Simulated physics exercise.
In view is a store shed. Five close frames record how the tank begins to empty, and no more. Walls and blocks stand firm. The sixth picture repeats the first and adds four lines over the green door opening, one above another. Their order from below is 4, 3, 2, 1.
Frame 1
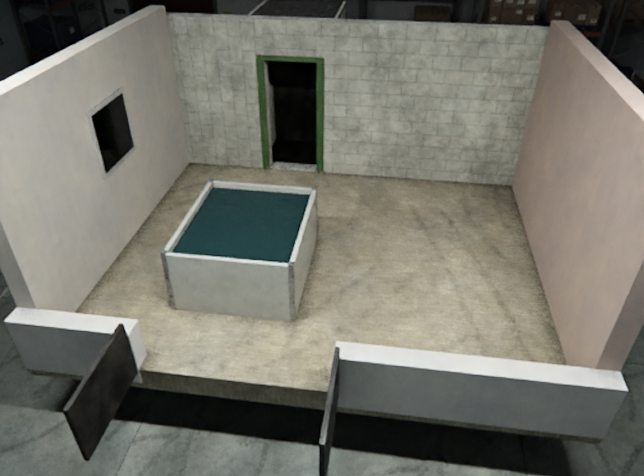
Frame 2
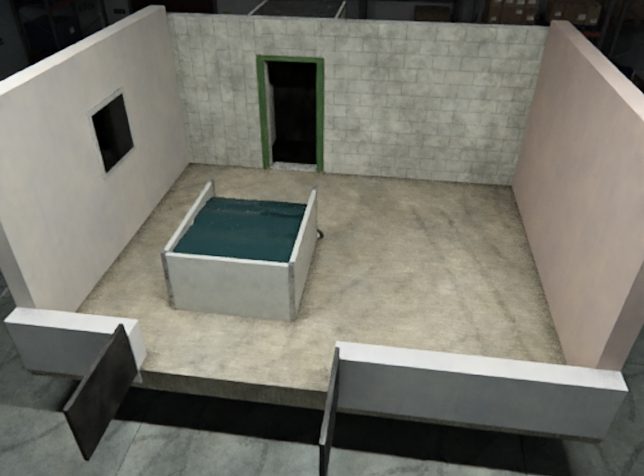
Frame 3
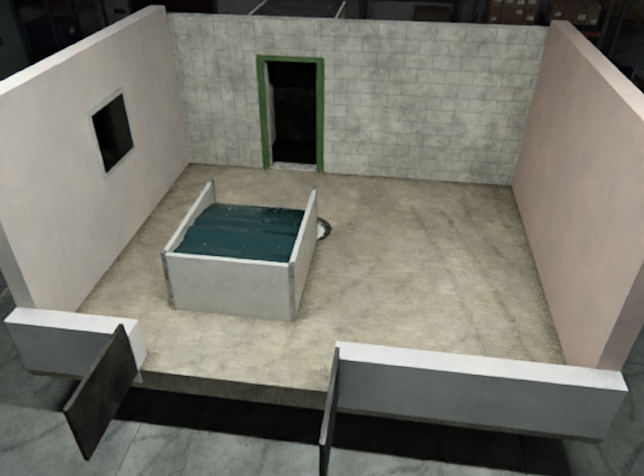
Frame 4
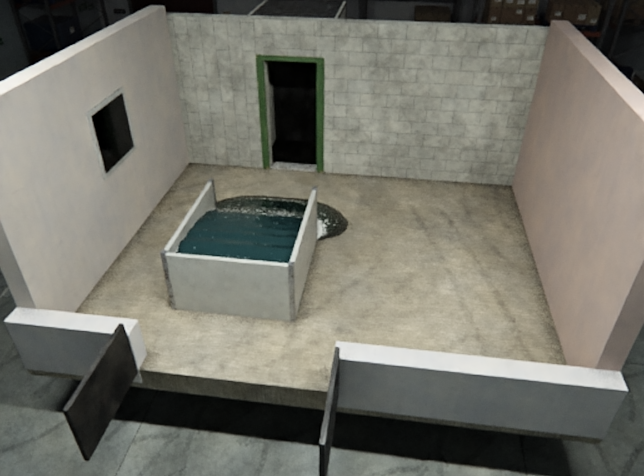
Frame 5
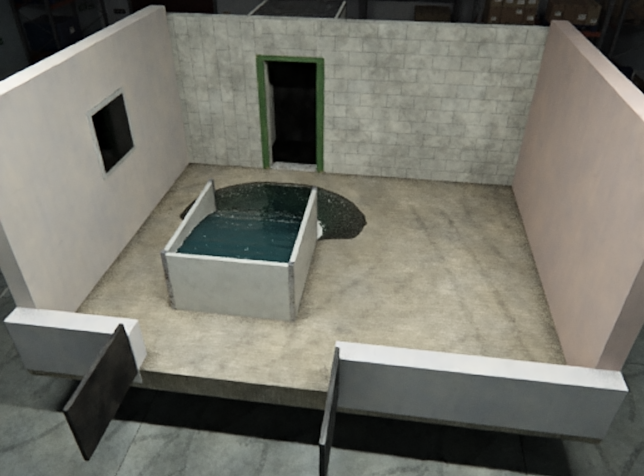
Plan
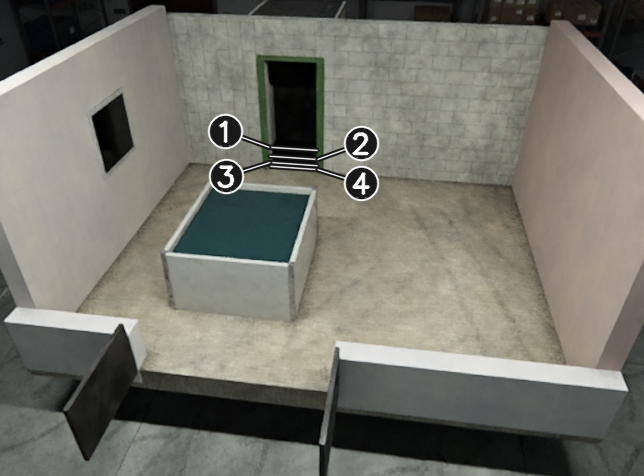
A store shed with a green doorway held a tank of dark water; the tank's back side disappeared, and water poured out behind it, spreading across the floor toward the doorway and the right.
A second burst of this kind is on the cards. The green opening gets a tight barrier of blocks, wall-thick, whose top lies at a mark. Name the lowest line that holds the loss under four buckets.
The answer is mark 1.
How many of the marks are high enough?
One.
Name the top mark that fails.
2.
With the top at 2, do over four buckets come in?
Yes, that goes wrong.
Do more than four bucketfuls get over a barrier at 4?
Yes, it does.
On the marked copy, 1 at (293, 148); 2 at (293, 157); 3 at (293, 164); 4 at (293, 167); from the bottom up 4, 3, 2, 1.
For mark 1, a splash gets over, under a bucket.
For mark 2, about 13 bucketfuls get in.
For mark 3, dozens of bucketfuls pour in.
For mark 4, dozens of bucketfuls pour in.
